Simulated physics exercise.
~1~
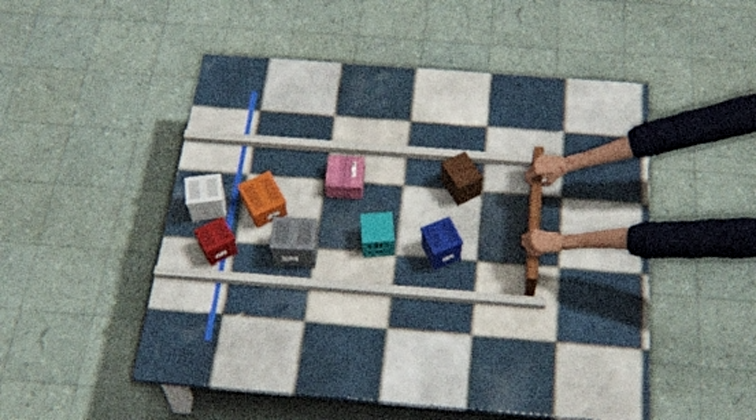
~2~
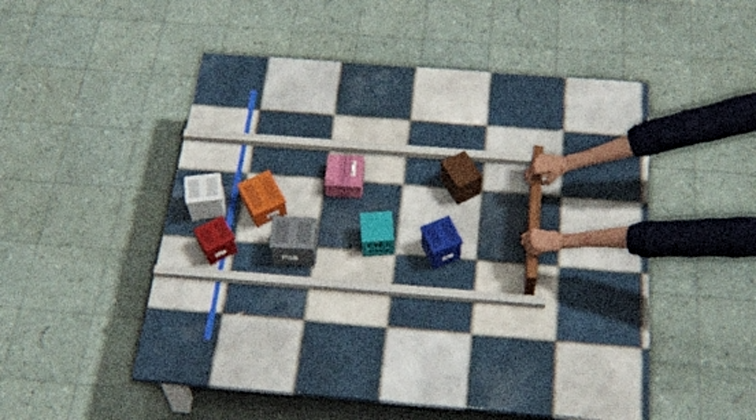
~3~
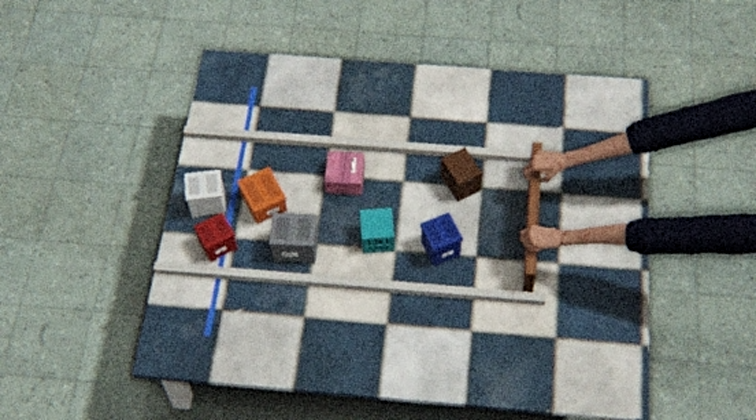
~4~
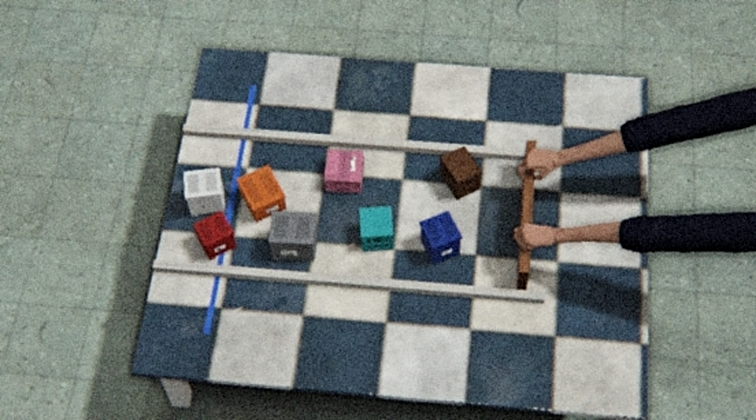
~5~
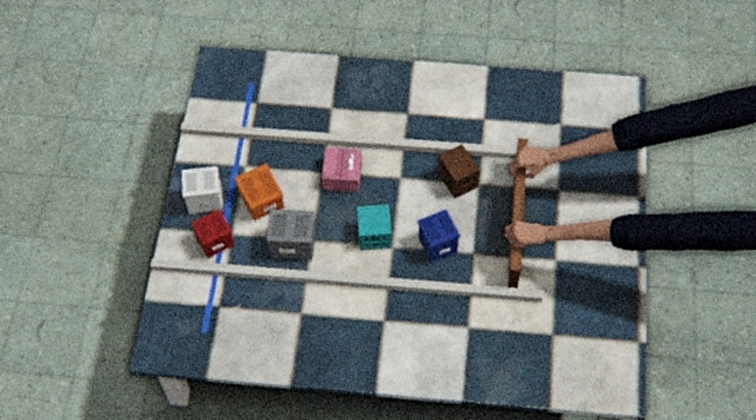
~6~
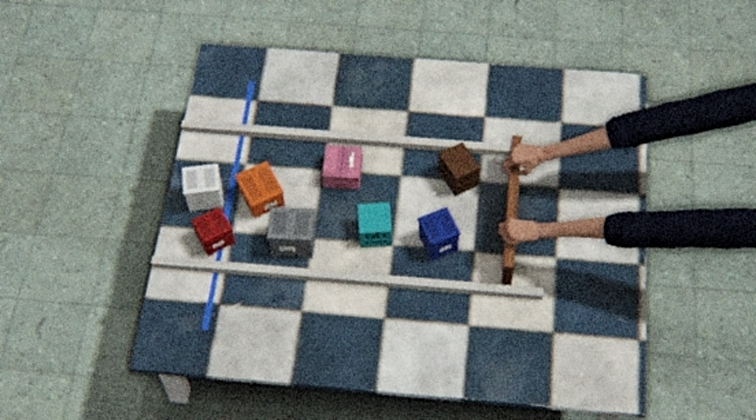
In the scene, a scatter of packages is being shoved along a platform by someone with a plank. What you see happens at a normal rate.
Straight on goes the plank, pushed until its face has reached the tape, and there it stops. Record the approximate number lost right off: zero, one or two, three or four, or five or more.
The edge claims three or four.
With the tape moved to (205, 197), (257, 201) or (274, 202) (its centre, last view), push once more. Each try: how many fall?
6, 2, 1.
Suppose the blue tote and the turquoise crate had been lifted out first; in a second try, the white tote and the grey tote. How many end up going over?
Tally of falls: 0 for the first try, 1 for the second.
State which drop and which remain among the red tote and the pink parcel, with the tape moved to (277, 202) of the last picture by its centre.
Outcome - red tote: It leaves the top; pink parcel: It keeps its spot.
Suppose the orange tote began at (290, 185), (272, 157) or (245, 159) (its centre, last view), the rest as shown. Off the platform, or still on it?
Results in order: Over the edge; over the edge; over the edge.
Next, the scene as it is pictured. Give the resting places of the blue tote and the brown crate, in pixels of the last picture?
You'll find the blue tote at roughly (209, 208) and the brown crate at roughly (224, 143).
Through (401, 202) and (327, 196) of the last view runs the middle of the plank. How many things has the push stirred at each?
At first I count 3, and then 7.
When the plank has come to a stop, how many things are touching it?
That number would be 2.
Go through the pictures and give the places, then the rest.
In the first frame, white tote (206, 199); red tote (217, 242); orange tote (263, 200); plank (534, 221); tape (232, 209).
In the second frame, red tote (216, 241); turquoise crate (377, 234).
In the third frame, orange tote (263, 196); brown crate (461, 175).
In the fourth frame, white tote (205, 193); plank (526, 215).
In the fifth frame, red tote (213, 235); blue tote (438, 237).
In the sixth frame, white tote (203, 188); red tote (214, 232); orange tote (261, 190); plank (512, 210); tape (230, 199).
Early on, none off yet; white tote at rest near (203, 188); red tote at rest near (214, 232); orange tote at rest near (261, 190).
A while later, none off yet; white tote travelled about its own width near (174, 191); red tote travelled well along near (154, 235); orange tote travelled about its own width near (209, 182).
Finally, the number that fall off is three or four; lost, grey tote, orange tote, red tote and white tote.
